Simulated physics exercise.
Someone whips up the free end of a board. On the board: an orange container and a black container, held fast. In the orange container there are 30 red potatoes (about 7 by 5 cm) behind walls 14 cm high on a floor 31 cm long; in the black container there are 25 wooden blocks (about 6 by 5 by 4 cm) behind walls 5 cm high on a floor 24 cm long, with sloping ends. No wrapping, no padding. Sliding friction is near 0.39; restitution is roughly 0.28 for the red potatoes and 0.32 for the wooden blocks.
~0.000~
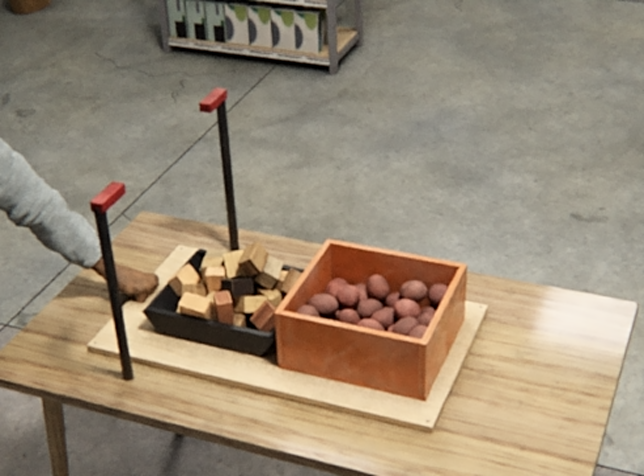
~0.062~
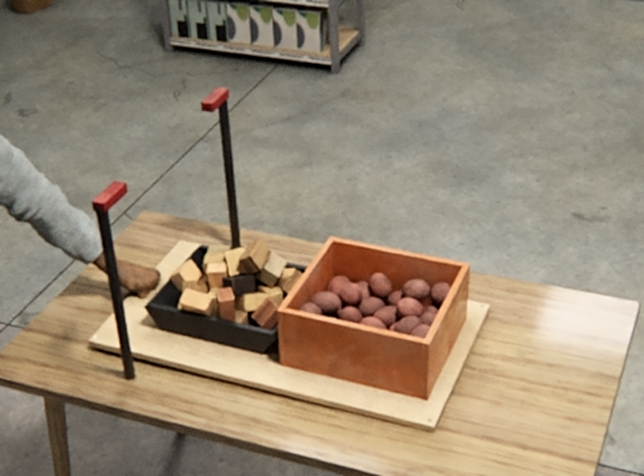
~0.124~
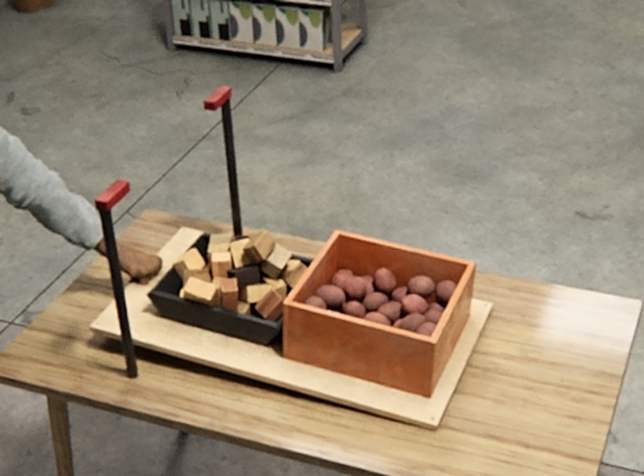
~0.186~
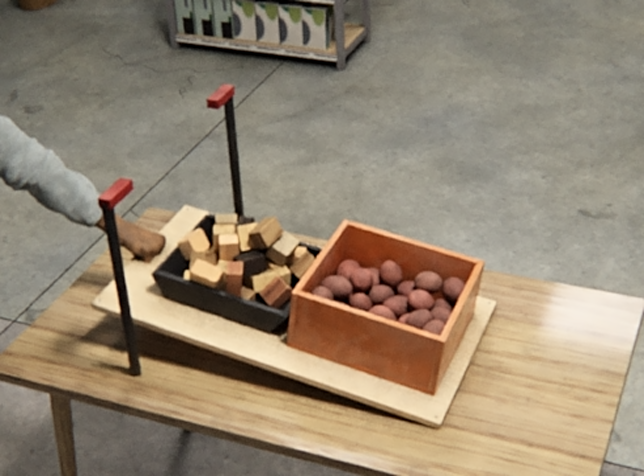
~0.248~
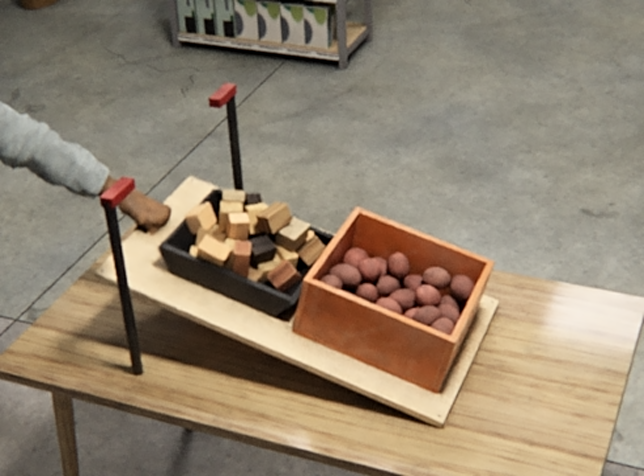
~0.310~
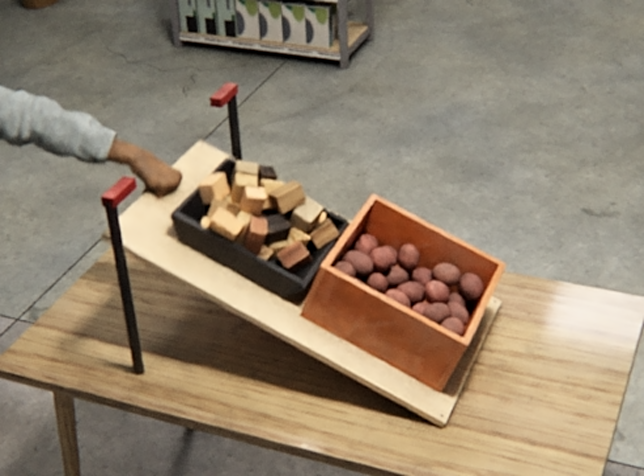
A hand lifting the left end of a board on a wooden table, tilting a black container of wooden blocks and an orange box of red potatoes.
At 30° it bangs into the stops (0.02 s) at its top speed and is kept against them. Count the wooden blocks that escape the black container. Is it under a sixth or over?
The black container loses over a sixth of its wooden blocks.
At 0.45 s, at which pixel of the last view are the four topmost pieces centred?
At about (294, 128).
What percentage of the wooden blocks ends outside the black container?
Near 65 in a hundred.
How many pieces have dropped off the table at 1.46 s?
About 4.
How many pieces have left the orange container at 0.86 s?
About: Orange container 0.
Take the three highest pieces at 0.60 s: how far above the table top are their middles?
Roughly 48 cm.
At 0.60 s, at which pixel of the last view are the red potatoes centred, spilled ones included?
At about (426, 298).
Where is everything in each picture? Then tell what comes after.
In the first picture (each is followed by its nearest rim corner in this view; the camera pans a little), black container, (270, 335); orange container, (421, 341); 0° from level; none out.
In the second picture, black container, (273, 333); orange container, (424, 341); 1° from level.
In the third picture, black container, (277, 325); orange container, (430, 339); 3° from level.
In the fourth picture, black container, (283, 313); orange container, (439, 338); 8° from level.
In the fifth picture, black container, (290, 299); orange container, (450, 338); 14° from level.
In the sixth picture, black container, (302, 282); orange container, (463, 340); 22° from level; none out.
After 0.35 s, the board meets the red stops.
After 0.45 s, tilt 30°; orange container 30 in, 0 out and black container 25 in, 0 out.
After 0.60 s, tilt 30°; orange container 30 in, 0 out and black container 20 in, 5 out.
After 0.86 s, tilt 30°; orange container 30 in, 0 out and black container 9 in, 16 out.
Final count (at 1.46 s), orange container 30 in, 0 out and black container 9 in, 16 out. Asked share, 16 of 25, 64 per cent.
